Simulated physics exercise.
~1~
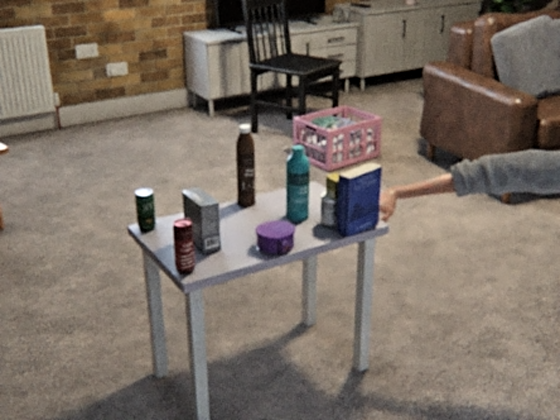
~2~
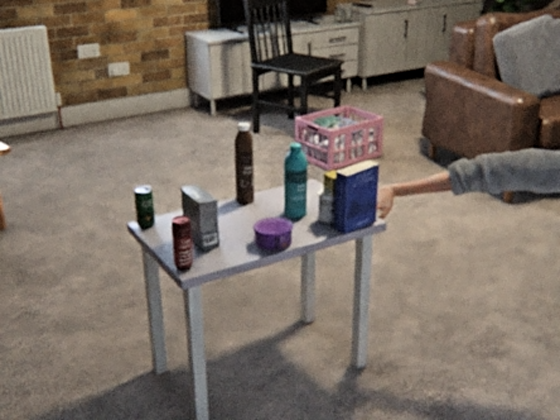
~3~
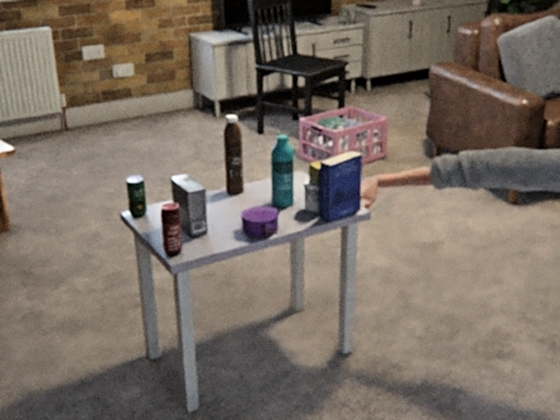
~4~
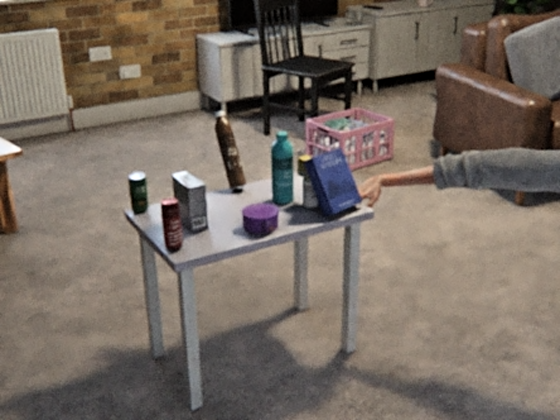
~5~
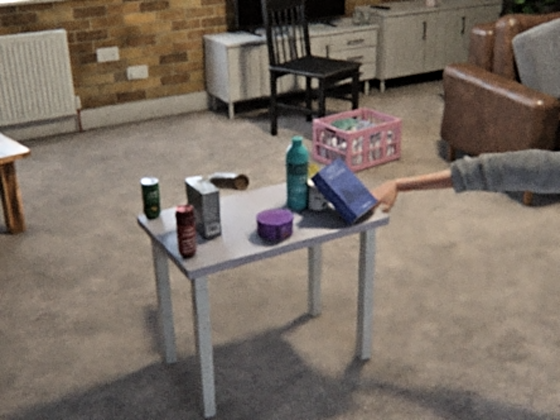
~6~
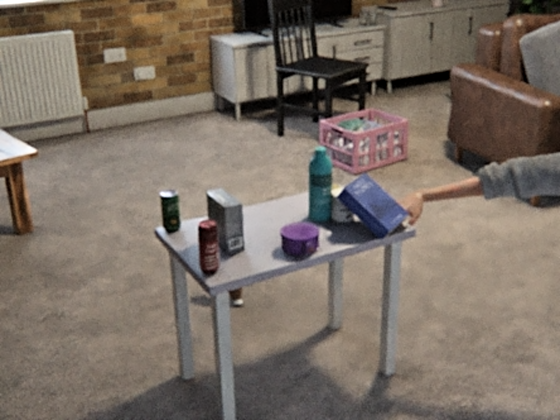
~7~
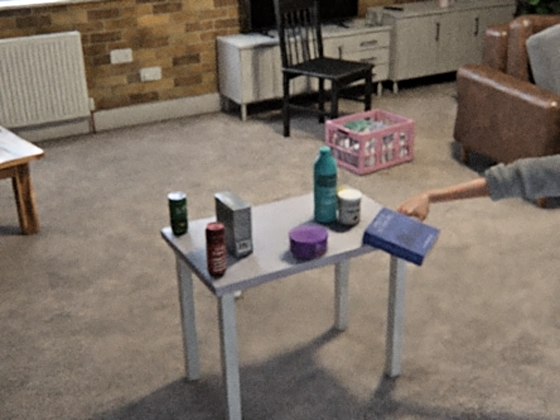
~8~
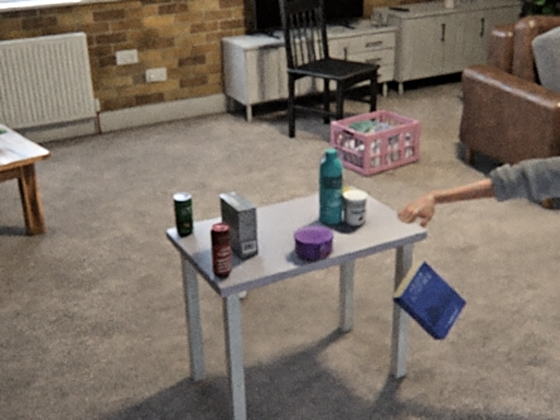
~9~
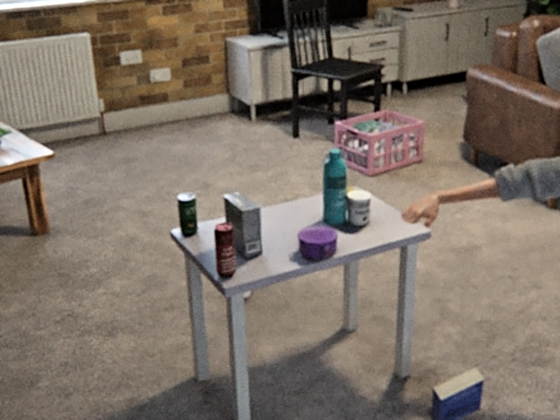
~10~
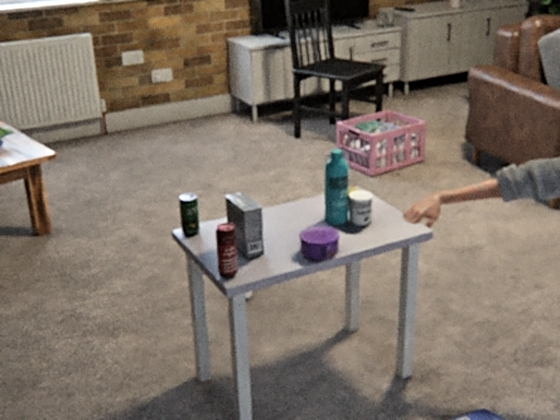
A brown bottle and then a blue book topple and fall off a jolted table.
